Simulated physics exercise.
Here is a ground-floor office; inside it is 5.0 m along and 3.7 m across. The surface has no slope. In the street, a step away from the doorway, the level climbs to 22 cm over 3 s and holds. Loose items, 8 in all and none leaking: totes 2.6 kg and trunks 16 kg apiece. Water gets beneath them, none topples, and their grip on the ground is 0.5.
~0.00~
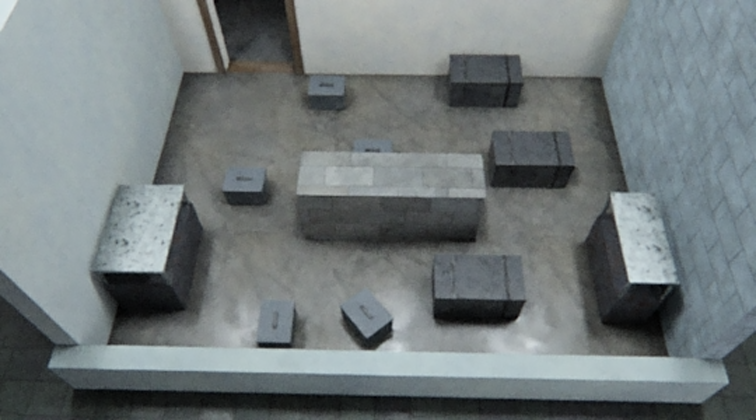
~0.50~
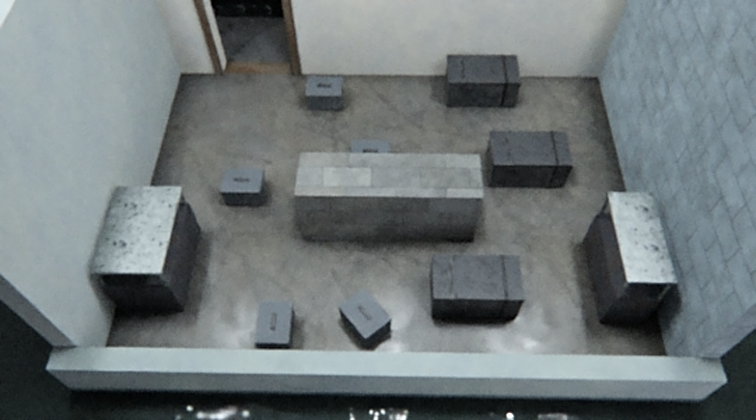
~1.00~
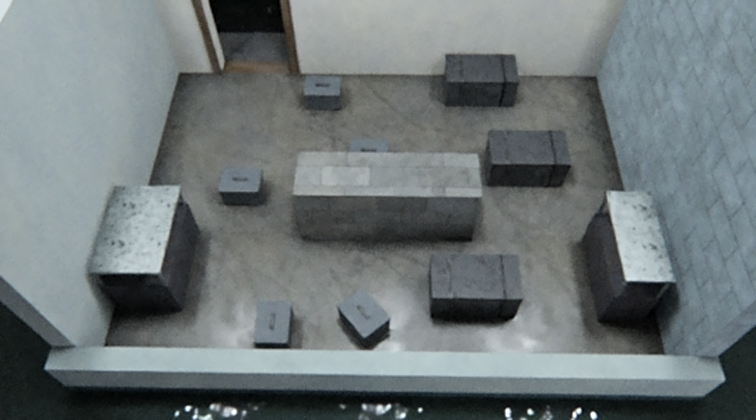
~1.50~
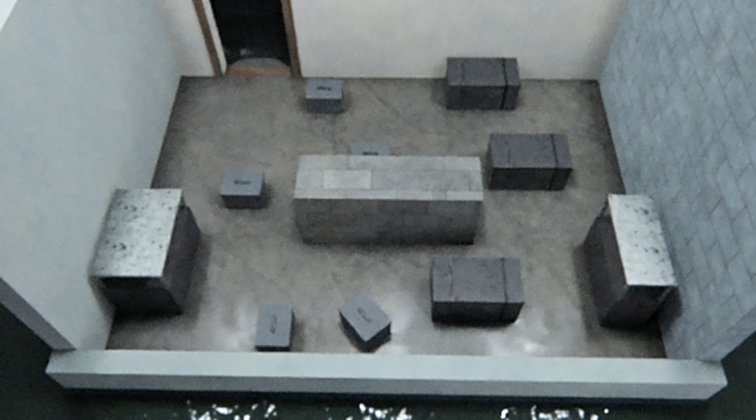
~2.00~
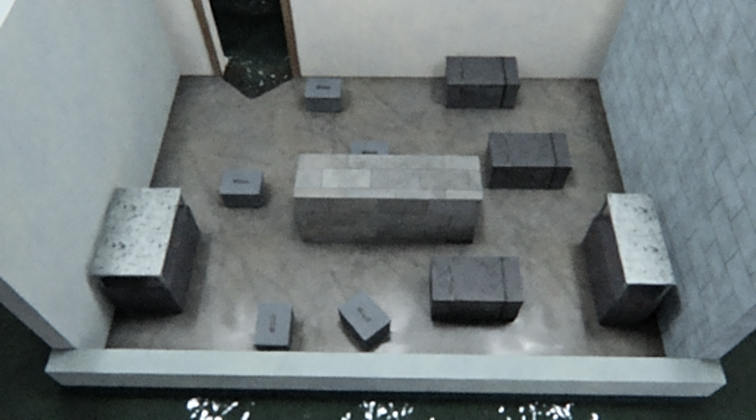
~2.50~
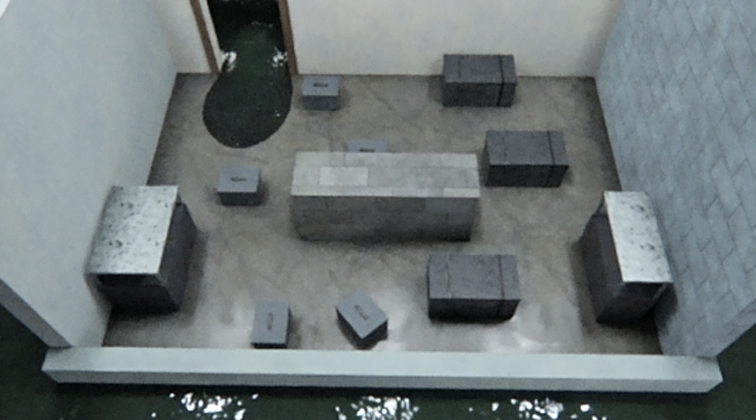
Dark water rises outside the low front wall, then comes through the open doorway at the back left and spreads in a rounded pool across the gray floor, while the boxes and blocks around the room stay still.
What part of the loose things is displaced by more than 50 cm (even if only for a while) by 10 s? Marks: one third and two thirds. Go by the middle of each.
That comes to one to two thirds.
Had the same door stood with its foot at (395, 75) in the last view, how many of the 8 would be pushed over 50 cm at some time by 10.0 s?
In that case 4 of them.
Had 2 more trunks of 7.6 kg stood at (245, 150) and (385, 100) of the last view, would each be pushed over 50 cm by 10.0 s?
In turn: More, short of it.
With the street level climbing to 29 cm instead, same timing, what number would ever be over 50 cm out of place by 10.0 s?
Then 5.
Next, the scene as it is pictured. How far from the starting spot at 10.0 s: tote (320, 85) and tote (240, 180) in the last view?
In that order: 40 cm, 140 cm.
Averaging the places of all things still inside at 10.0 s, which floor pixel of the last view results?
Near (427, 198).
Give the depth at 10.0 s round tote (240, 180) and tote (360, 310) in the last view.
About 10 and 4 cm.
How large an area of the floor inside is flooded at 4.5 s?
Roughly 7.0 m2.
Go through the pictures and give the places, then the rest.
A tote at (366, 312) rests on the ground; a tote at (373, 151), on the bottom; 0.0 m2 under water; 0 of 8 have shifted, in the first picture.
A tote at (365, 313) rests on the ground; a tote at (370, 151) rests on the ground; water covers 0.0 m2; 0 of 8 have shifted, in the second picture.
A tote at (364, 312), on the bottom; a tote at (369, 151) rests on the ground; water covers 0.0 m2; 0 of 8 have shifted, in the third picture.
A tote at (365, 315), on the bottom; a tote at (370, 154), on the bottom; 0.0 m2 under water; 0 of 8 have shifted, in the fourth picture.
A tote at (364, 314) rests on the ground; a tote at (370, 153), on the bottom; 0.2 m2 under water; 0 of 8 have shifted, in the fifth picture.
A tote at (362, 312) rests on the ground; a tote at (367, 151), on the bottom; water covers 0.9 m2; 0 of 8 have shifted, in the sixth picture.
After 3.5 s 0 of 8 are over 50 cm from their spots; 0 afloat.
After 4.5 s 1 of 8 are over 50 cm from their spots; 1 afloat.
After 7.0 s 3 of 8 are over 50 cm from their spots; 4 afloat.
After 10.0 s 4 of 8 are over 50 cm from their spots, and 4 have been at some point; 6 afloat.
